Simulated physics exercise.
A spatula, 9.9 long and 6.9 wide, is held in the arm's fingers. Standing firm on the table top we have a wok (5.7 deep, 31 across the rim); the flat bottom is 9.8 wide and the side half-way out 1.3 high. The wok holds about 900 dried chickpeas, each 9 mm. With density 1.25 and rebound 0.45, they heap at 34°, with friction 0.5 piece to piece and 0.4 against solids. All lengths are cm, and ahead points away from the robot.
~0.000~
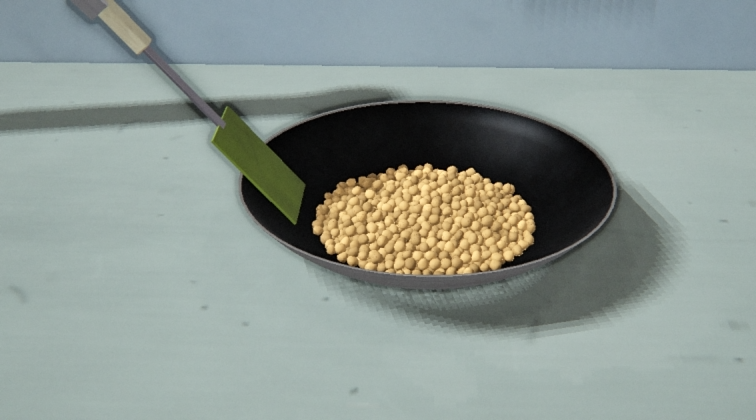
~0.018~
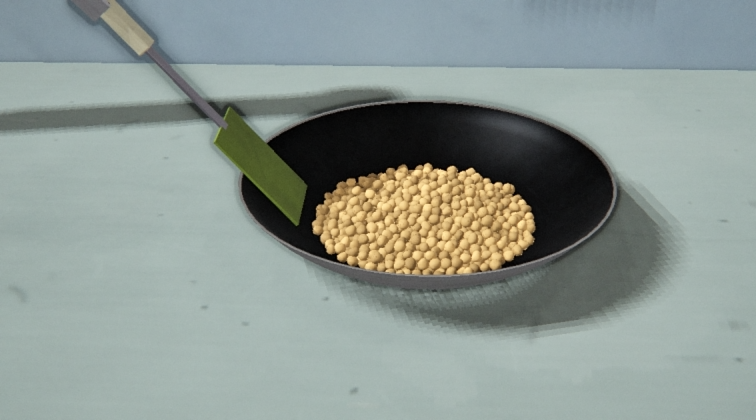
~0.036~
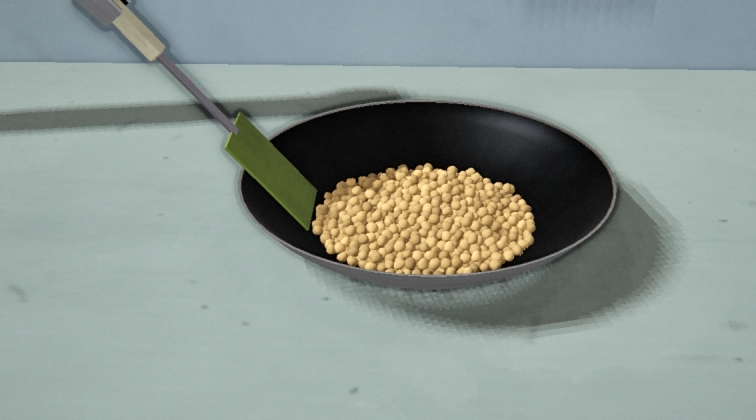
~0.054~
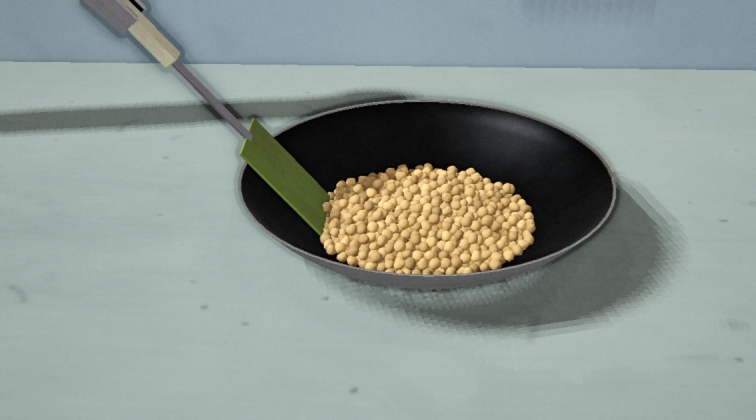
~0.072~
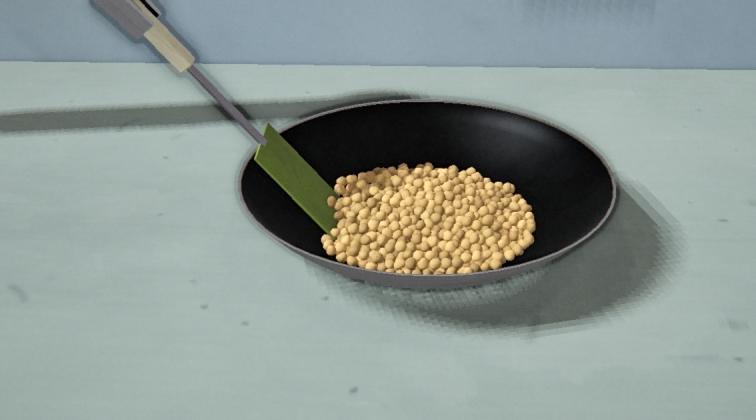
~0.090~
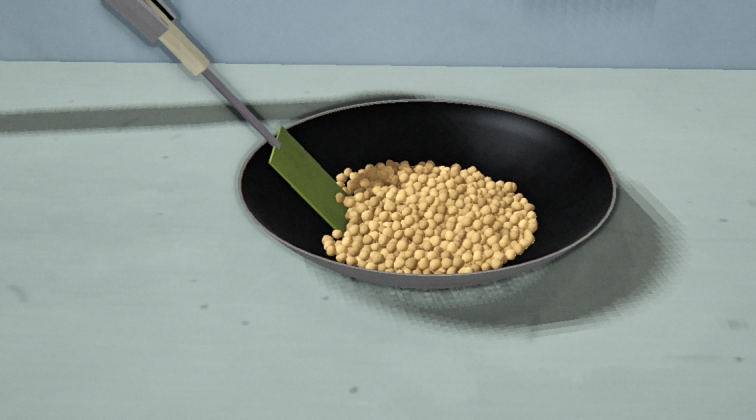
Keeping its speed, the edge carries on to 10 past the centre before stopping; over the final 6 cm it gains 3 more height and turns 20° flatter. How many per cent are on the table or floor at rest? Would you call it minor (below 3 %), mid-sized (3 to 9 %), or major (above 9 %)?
I would call it mid-sized.
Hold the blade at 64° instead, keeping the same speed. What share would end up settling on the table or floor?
Estimate for that slope: Some 5 per cent.
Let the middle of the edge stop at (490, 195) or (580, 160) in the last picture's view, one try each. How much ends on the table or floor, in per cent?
Around 0 per cent for the first try and 20 per cent for the second.
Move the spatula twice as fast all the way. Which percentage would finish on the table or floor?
I'd say close to 25 per cent.
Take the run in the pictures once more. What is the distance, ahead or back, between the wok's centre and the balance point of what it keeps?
4.5 cm ahead.
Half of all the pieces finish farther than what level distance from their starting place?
Distance: Around 4 cm.
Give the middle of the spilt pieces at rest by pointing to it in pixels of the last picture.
Near (692, 232).
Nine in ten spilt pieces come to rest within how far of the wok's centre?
The distance is roughly 35 cm.
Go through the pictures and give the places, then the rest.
The spatula top edge at (220, 123), sloping 50°; upper third of the load around (424, 210), from x 320 to 530, top at y 170; 900 in the wok, in the first frame.
The spatula top edge at (222, 124), sloping 50°; upper third of the load around (424, 210), from x 320 to 530, top at y 170, in the second frame.
The spatula top edge at (233, 129), sloping 50°; upper third of the load around (424, 210), from x 320 to 530, top at y 170, in the third frame.
The spatula top edge at (247, 136), sloping 50°; upper third of the load around (423, 209), from x 325 to 530, top at y 170, in the fourth frame.
The spatula top edge at (261, 140), sloping 50°; upper third of the load around (420, 207), from x 330 to 530, top at y 165, in the fifth frame.
The spatula top edge at (275, 144), sloping 50°; upper third of the load around (423, 204), from x 330 to 535, top at y 165; 900 in the wok, in the sixth frame.
After 0.18 s, sloping 50°, highest piece 5 above the table; 900 in the wok.
After 0.27 s, sloping 44°, highest piece 5 above the table; 900 in the wok.
After 0.52 s, sloping 30°, highest piece 6 above the table; 848 in the wok, 40 on the table or floor, 12 on the blade or in flight.
After 1.57 s, sloping 30°, highest piece 6 above the table; 847 in the wok, 53 on the table or floor.
In the end, 847 in the wok, 53 on the table or floor. That is 6 % on the table or floor.
